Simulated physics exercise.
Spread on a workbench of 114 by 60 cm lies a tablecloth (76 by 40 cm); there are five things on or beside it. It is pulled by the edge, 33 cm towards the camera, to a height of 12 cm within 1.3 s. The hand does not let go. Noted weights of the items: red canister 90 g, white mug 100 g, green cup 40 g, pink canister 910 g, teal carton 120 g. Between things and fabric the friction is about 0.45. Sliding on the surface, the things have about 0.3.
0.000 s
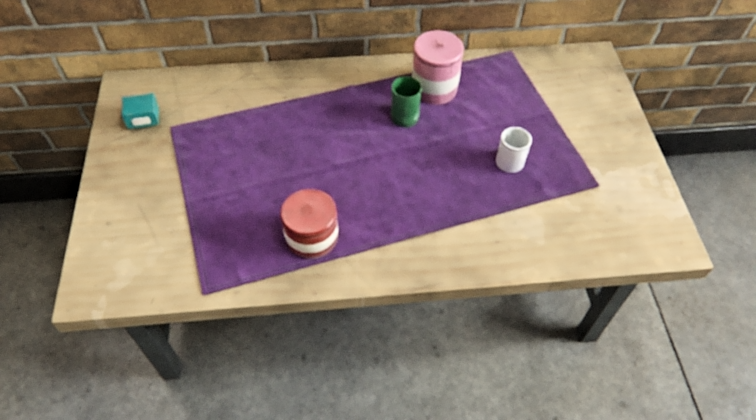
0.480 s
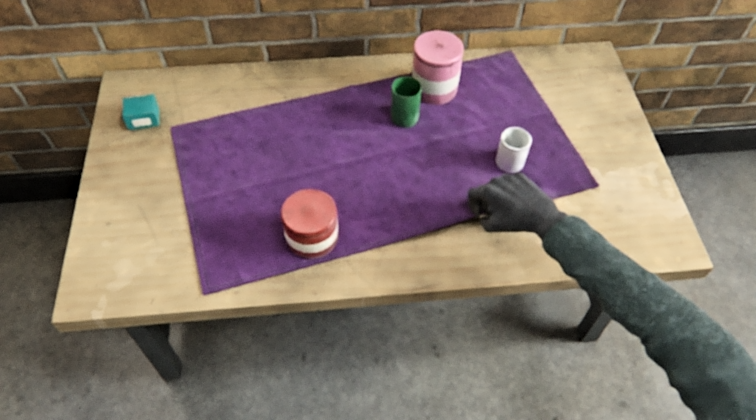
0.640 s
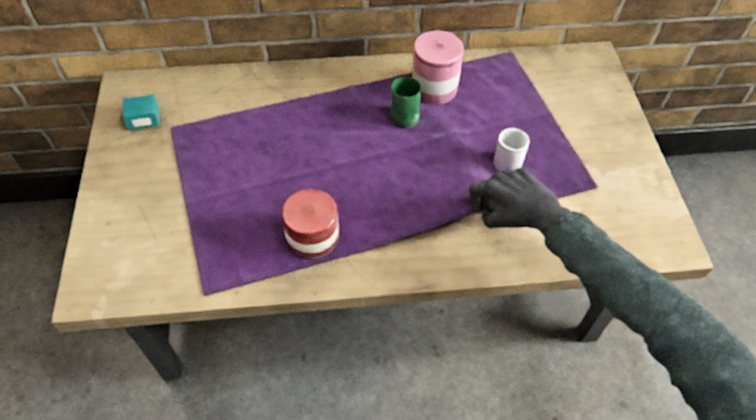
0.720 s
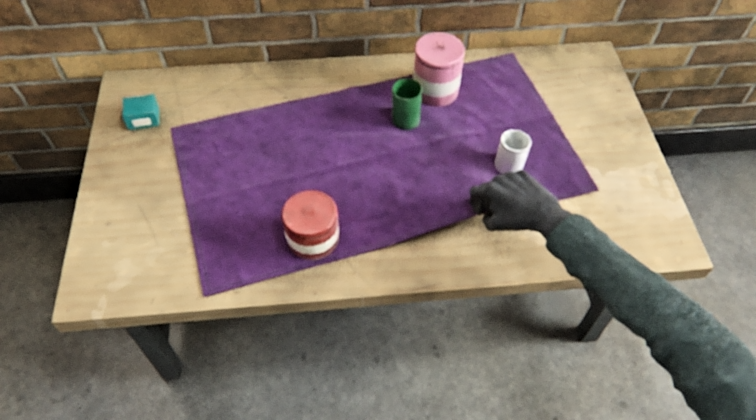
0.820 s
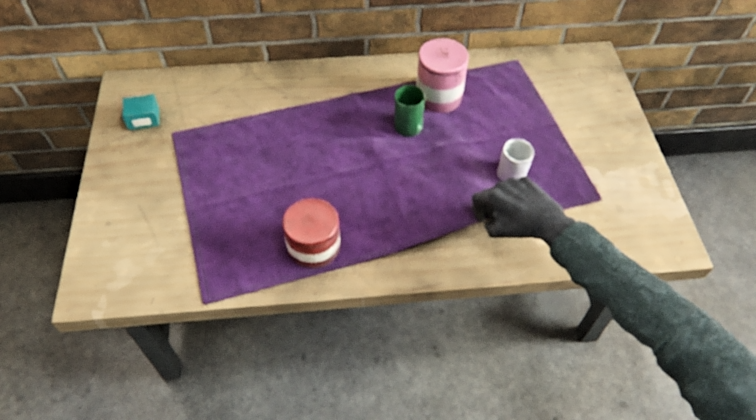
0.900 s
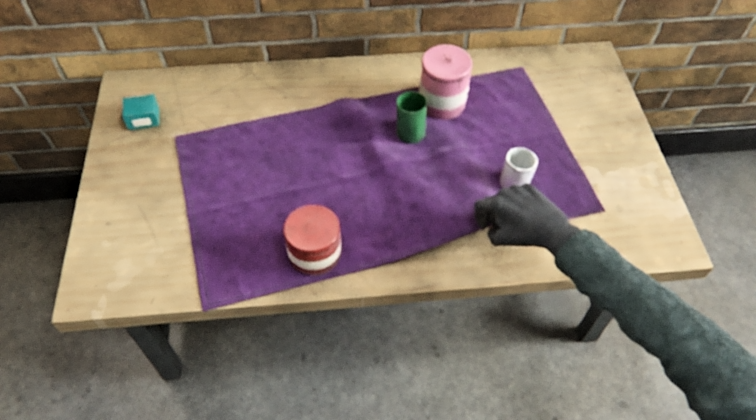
On a workbench, a gloved hand slowly drags a purple cloth and its items slightly forward.
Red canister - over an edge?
The thing will be gone.
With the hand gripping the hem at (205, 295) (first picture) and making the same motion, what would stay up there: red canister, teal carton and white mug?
At the end, the red canister ends up off the top, the teal carton holds its spot, and the white mug holds its spot.
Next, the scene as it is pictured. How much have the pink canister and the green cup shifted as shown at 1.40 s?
I'd put the pink canister at some 25 centimetres and the green cup at some 20 centimetres.
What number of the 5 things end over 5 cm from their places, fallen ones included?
I make it 4.
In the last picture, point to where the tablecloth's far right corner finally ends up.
That corner comes to rest close to (582, 184) in the last view.
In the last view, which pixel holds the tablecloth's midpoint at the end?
It sits near (429, 309) in pixels.
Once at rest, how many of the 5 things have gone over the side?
The count is 2.
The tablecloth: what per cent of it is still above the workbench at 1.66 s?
I'd estimate close to 60 per cent.
At 1.2 s, 100 % of the tablecloth is still over the top; red canister 7 cm off its start, white mug 15 cm off its start, pink canister 14 cm off its start.
At 1.4 s, 85 % of the tablecloth is still over the top; red canister 12 cm off its start, white mug 24 cm off its start, pink canister 24 cm off its start.
At 1.7 s, 60 % of the tablecloth is still over the top; red canister 22 cm off its start at (367, 346), white mug on its side, 34 cm off its start at (577, 320), pink canister 33 cm off its start at (489, 176).
At 1.9 s, 40 % of the tablecloth is still over the top; red canister over the edge, white mug over the edge, pink canister 38 cm off its start.
At 3.5 s, 35 % of the tablecloth is still over the top; red canister over the edge, white mug over the edge, pink canister 38 cm off its start at (493, 198), green cup 35 cm off its start at (454, 233).
